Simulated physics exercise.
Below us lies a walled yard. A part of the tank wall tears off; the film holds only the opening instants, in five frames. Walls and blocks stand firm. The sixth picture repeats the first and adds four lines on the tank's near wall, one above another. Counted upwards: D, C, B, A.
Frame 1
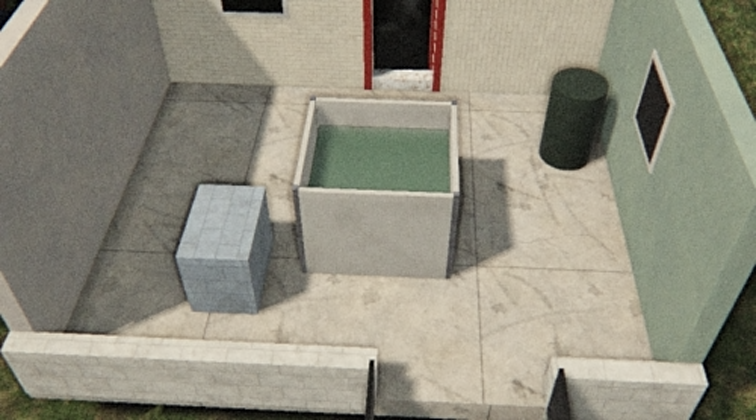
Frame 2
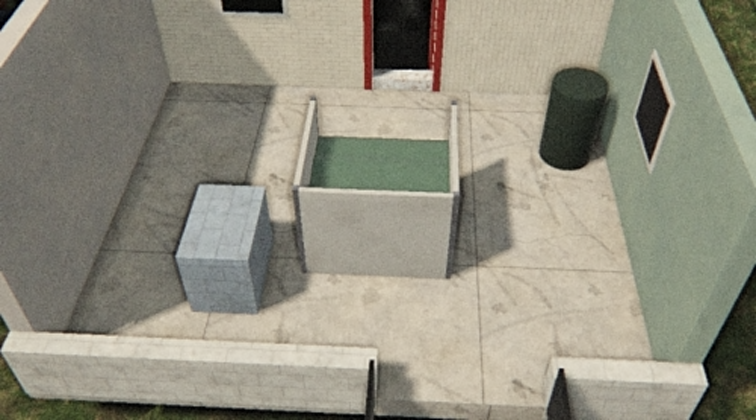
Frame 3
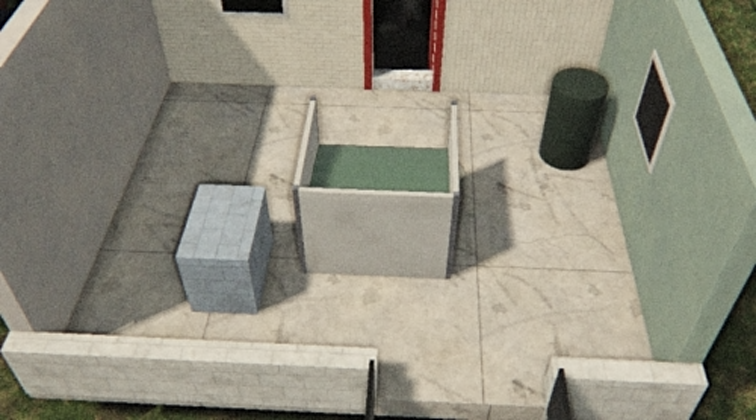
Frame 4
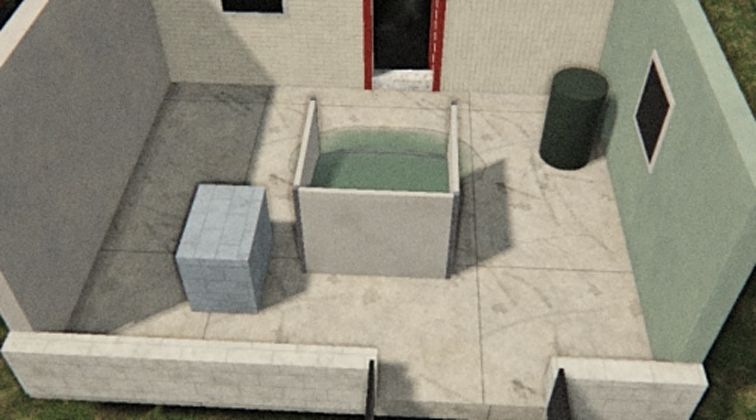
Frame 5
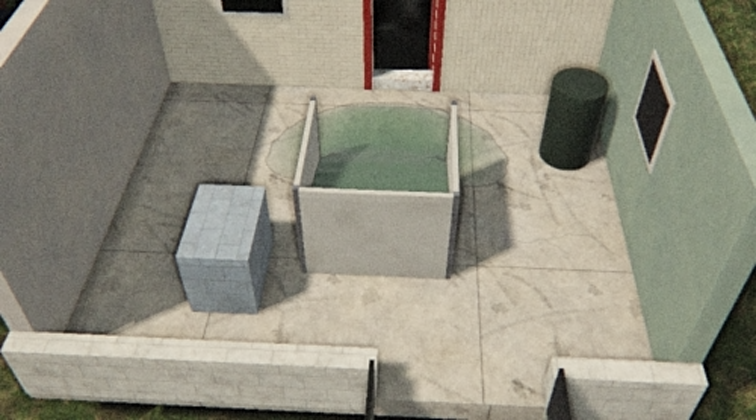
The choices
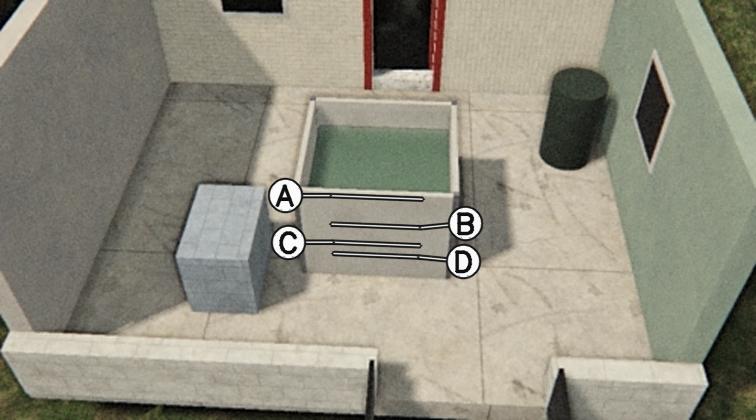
A walled yard holds a tank whose back side vanishes, and water spreads out behind it.
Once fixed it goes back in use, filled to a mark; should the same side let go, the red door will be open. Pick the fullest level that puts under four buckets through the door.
D will do.
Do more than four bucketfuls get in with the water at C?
Yes, that goes wrong.
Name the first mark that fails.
The answer is C.
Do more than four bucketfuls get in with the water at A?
Yes.
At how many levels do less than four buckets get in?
One of the four.
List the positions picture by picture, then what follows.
In the first picture, water in the tank at rest, its middle at (380, 166); foot of the red doorway at (402, 90); open gate at (465, 350).
In the second picture, water covers 2 % of the ground, its front hidden from here.
In the third picture, water covers 4 % of the ground, its front hidden from here.
In the fourth picture, water covers 9 % of the ground, its front hidden from here.
In the fifth picture, 15 % of the ground under water, visible out to (498, 163).
In white, A at (376, 197); B at (376, 225); C at (376, 243); D at (376, 255); from the bottom up D, C, B, A.
If A is chosen, dozens of bucketfuls pour in.
If B is chosen, dozens of bucketfuls pour in.
If C is chosen, about 9 bucketfuls get in.
If D is chosen, a bucket or two gets in.
